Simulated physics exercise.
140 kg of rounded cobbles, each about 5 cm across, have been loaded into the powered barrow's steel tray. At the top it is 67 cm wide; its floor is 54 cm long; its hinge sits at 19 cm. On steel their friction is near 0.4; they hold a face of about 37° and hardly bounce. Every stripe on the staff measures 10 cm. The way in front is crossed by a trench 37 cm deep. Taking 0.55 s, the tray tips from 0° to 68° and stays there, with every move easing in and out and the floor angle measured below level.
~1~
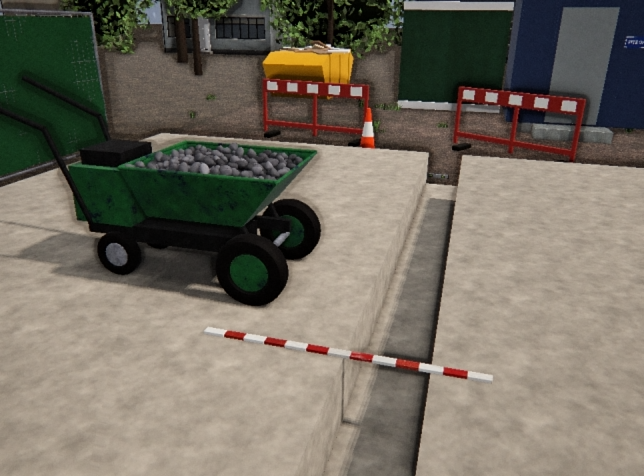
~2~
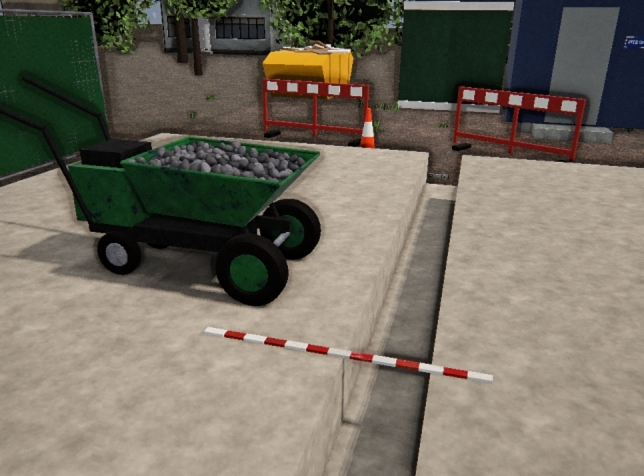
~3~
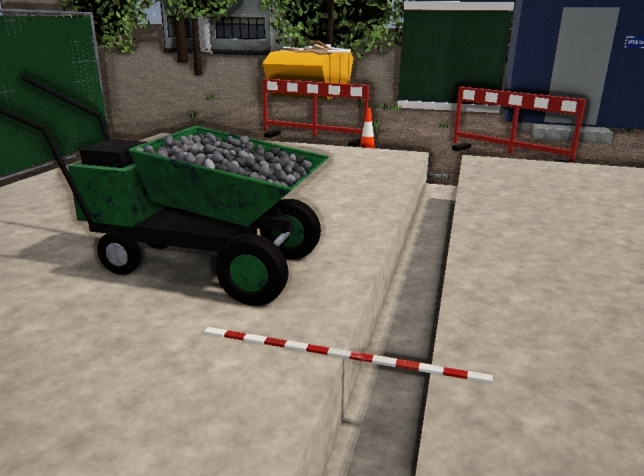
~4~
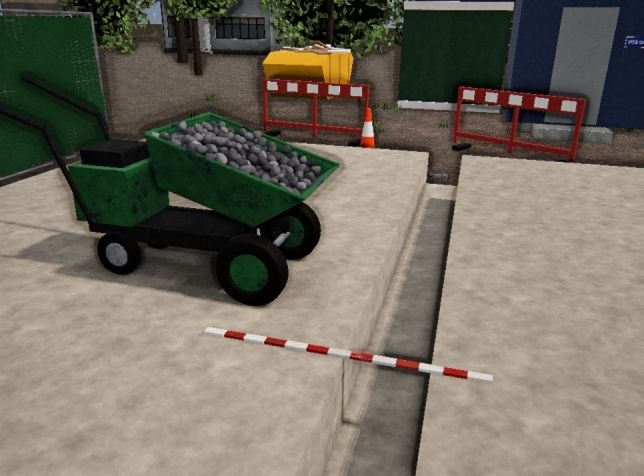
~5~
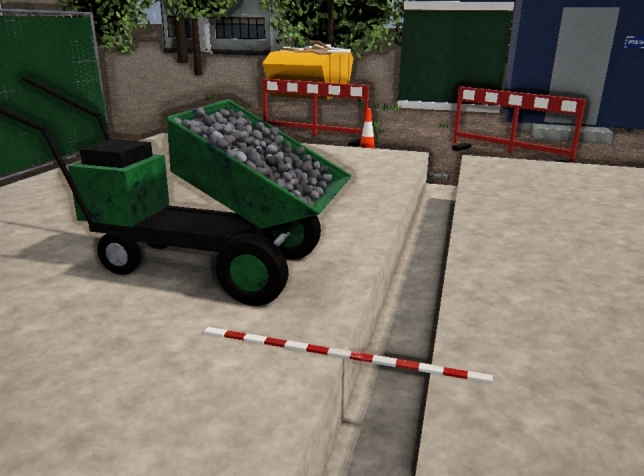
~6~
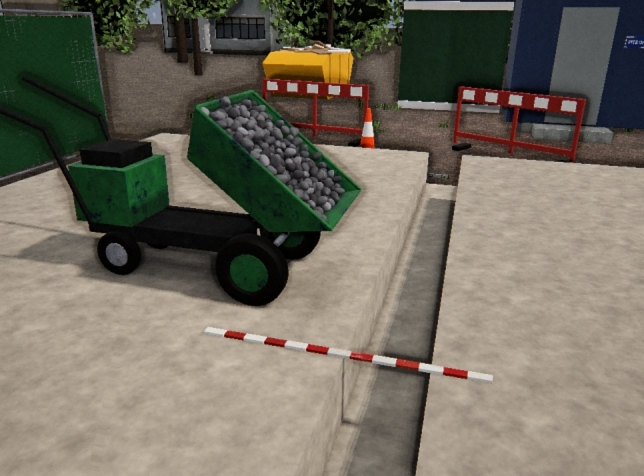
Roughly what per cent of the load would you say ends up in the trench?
I'd say 84 per cent ends up in the trench.
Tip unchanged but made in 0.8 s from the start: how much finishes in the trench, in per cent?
Close to 95 per cent then.
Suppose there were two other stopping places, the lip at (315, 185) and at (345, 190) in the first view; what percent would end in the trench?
Close to 45 percent in the first case, 25 percent in the second.
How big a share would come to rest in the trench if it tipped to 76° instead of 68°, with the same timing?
Trench share: Approx. 80%.
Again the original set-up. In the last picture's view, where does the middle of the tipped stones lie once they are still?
The stones end up centred near (409, 342).
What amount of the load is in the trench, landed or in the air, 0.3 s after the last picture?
25 per cent, give or take.
Then, 0.1 s after the last picture the floor is at 57°, 100 % in the tray; the foremost stones are at (351, 224).
Then, 0.3 s after the last picture the floor is at 68°, 72 % in the tray, 1 % short of the trench, 27 % in the trench; the foremost stones are at (421, 301).
Then, 0.7 s after the last picture the floor is at 68°, 13 % in the tray, 1 % short of the trench, 70 % in the trench, 16 % past the trench; the foremost stones are at (592, 313).
Then, 2.7 s after the last picture the floor is at 68°, 0 % in the tray, 84 % in the trench, 16 % past the trench; the foremost stones are past the picture's edge.
